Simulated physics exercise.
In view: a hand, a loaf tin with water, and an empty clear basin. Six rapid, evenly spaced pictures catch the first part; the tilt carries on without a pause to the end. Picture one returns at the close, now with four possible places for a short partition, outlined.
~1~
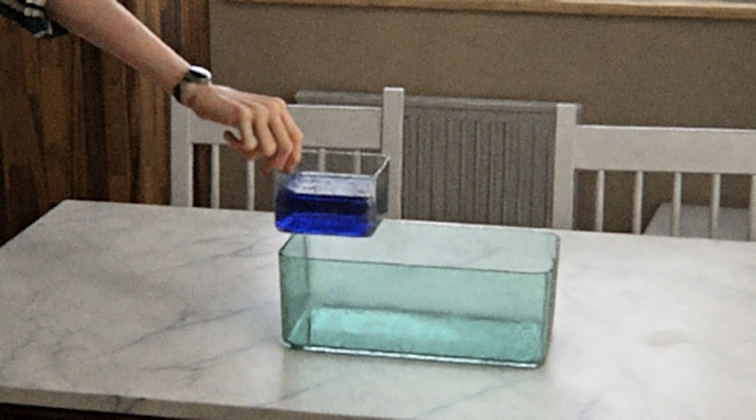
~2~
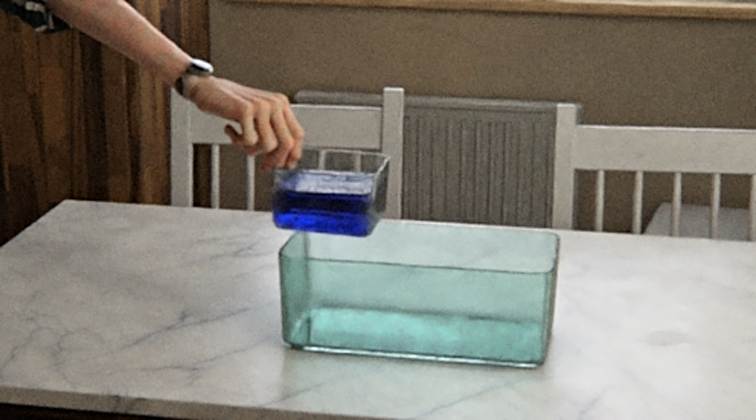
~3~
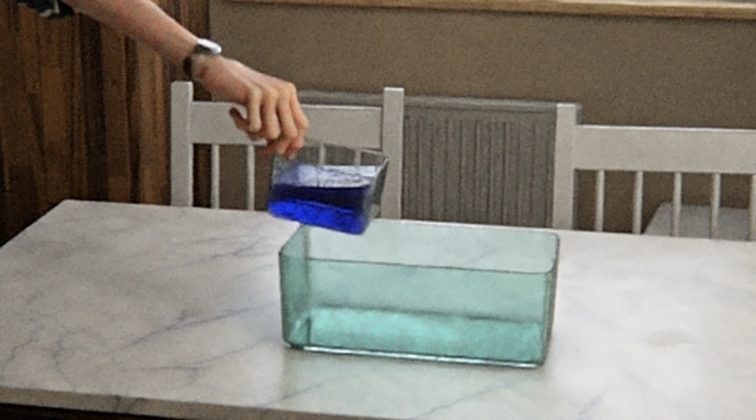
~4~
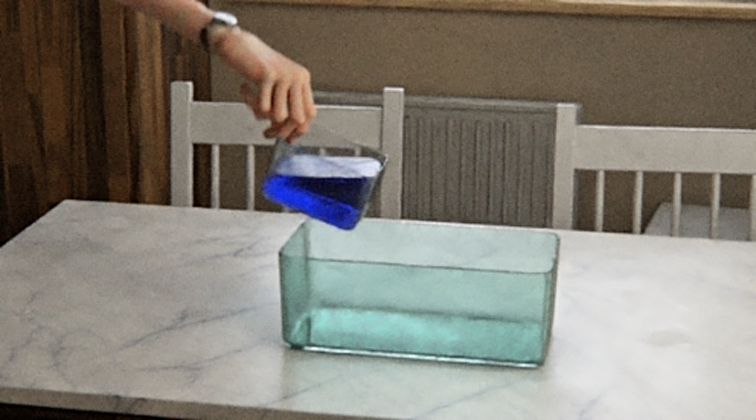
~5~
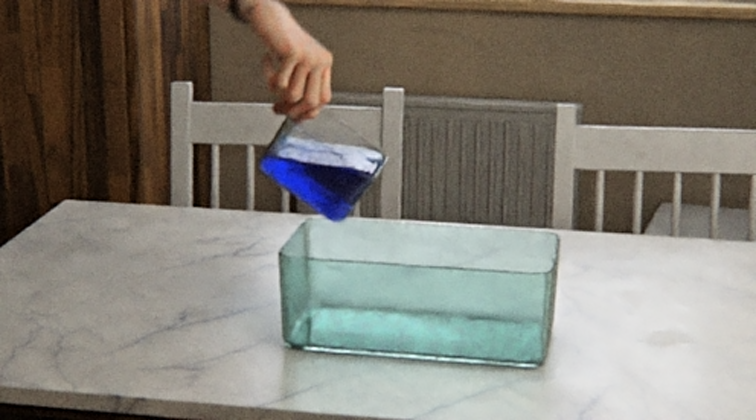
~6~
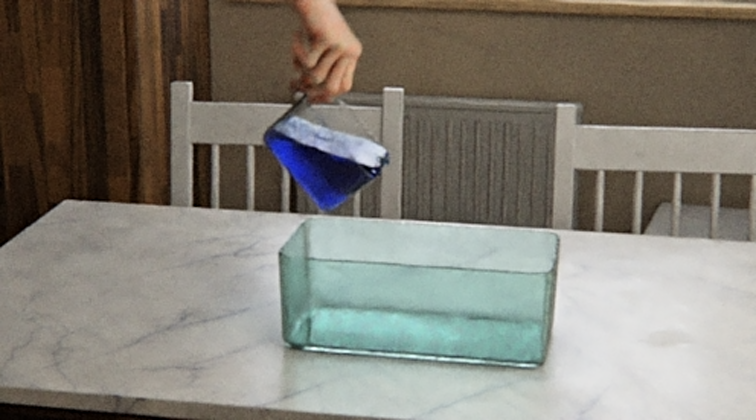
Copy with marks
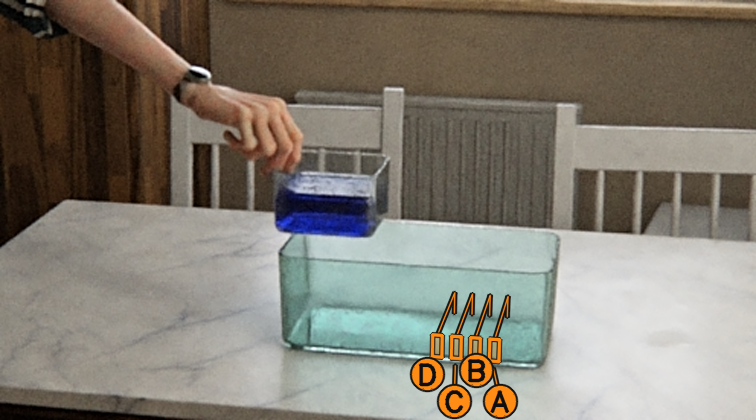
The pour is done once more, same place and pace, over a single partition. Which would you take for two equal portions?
The best slot is C.
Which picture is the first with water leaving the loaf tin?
In picture 6.
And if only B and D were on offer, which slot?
That would be D.
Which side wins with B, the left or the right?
The left one.
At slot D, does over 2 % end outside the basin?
Yes.
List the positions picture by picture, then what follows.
In the first picture, upright, lip at (381, 166); basin from (283, 345) to (546, 365); nothing has left yet.
In the second picture, tipped about 2°, lip at (381, 166); nothing has left yet.
In the third picture, tipped about 9°, lip at (381, 166); nothing has left yet.
In the fourth picture, tipped about 20°, lip at (381, 166); nothing has left yet.
In the fifth picture, tipped about 33°, lip at (381, 166); nothing has left yet.
In the sixth picture, tipped about 48°, lip at (381, 166); water is over the lip, down to (381, 166).
On the marked copy, A at (493, 368); B at (474, 366); C at (455, 365); D at (436, 363).
Choosing A, about 74 % ends left of the wall and 21 % right of it; 5 % is lost outside.
Choosing B, about 70 % ends left of the wall and 21 % right of it; 9 % is lost outside.
Choosing C, about 49 % ends left of the wall and 41 % right of it; 10 % is lost outside.
Choosing D, about 32 % ends left of the wall and 59 % right of it; 9 % is lost outside.
